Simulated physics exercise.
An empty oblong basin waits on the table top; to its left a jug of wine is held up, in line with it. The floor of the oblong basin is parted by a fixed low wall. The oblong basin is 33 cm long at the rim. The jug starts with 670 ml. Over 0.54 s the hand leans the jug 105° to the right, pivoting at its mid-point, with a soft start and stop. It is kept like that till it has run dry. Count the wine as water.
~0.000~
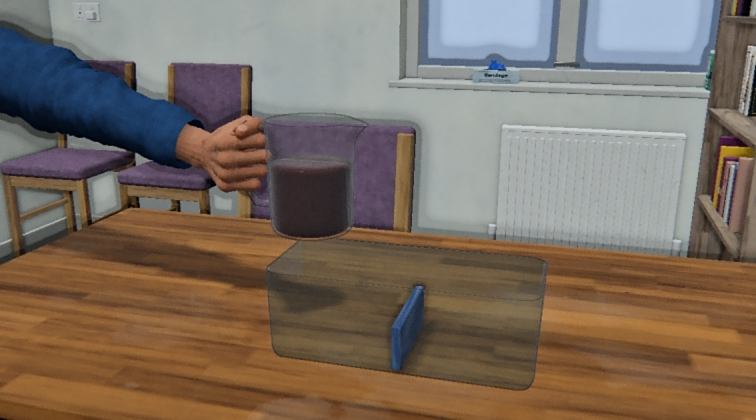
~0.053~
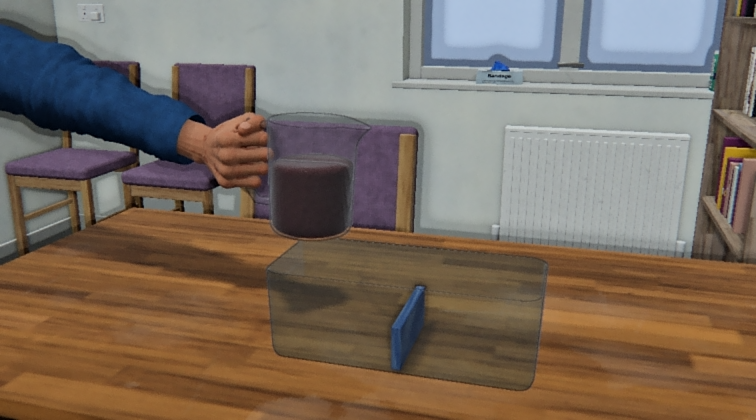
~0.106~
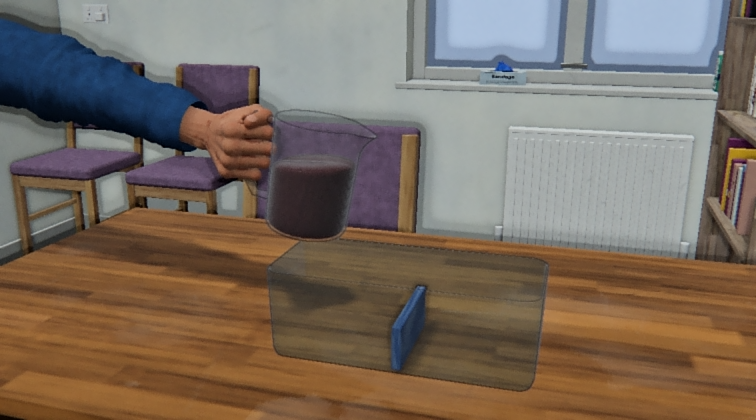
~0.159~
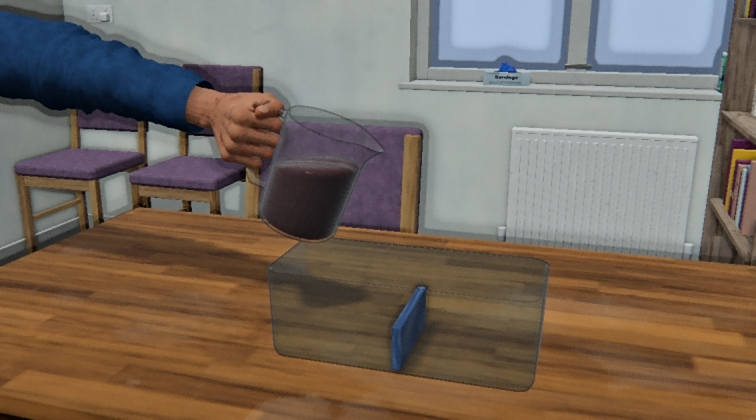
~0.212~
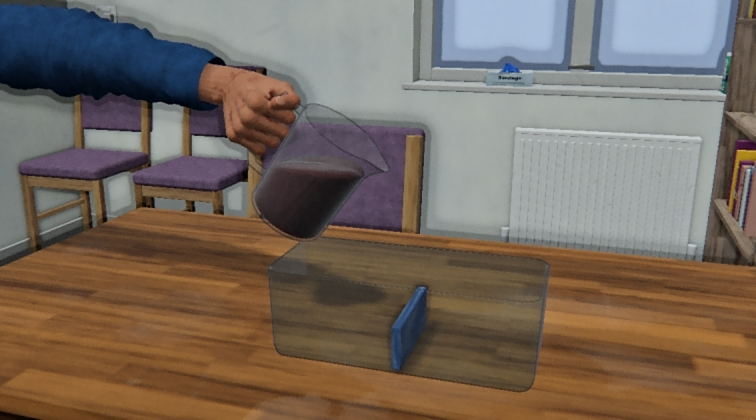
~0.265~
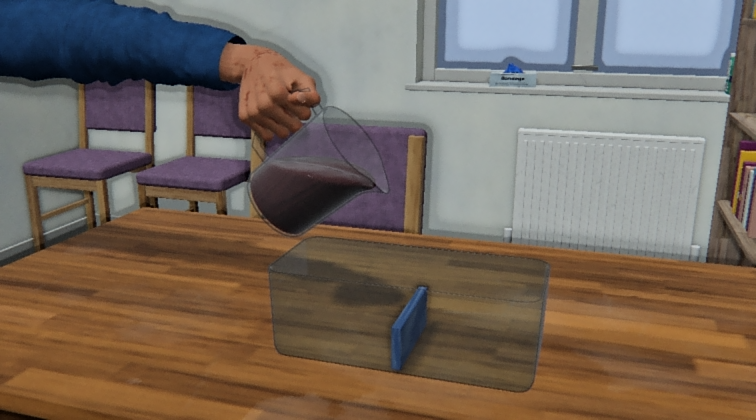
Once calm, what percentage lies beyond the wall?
The far part has some 28 per cent.
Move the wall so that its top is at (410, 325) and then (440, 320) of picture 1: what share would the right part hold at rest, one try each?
In turn about 45 and 5 per cent.
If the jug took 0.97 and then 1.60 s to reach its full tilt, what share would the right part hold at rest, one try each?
In turn about 40 and 55 per cent.
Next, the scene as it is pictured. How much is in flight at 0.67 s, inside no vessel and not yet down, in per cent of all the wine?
Near 9 in a hundred.
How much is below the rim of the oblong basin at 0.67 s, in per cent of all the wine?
Some 72 per cent.
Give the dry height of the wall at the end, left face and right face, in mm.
Left about 32 mm, right about 46 mm.
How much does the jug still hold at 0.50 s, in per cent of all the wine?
Near 62 in a hundred.
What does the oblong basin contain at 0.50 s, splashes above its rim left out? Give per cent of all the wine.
Near 22 in a hundred.
By 0.50 s the tilt is 103° and 62 per cent is still to pour, 17 is left of the wall and 4 right of it.
By 0.67 s the tilt is 105° and 20 per cent is still to pour, 51 is left of the wall and 20 right of it.
By 0.85 s the tilt is 105° and 5 per cent is still to pour, 65 is left of the wall and 28 right of it.
By 1.04 s the tilt is 105° and 1 per cent is still to pour, 71 is left of the wall and 28 right of it.
At rest 71 per cent lies left of the wall, 28 right of it and 1 outside.
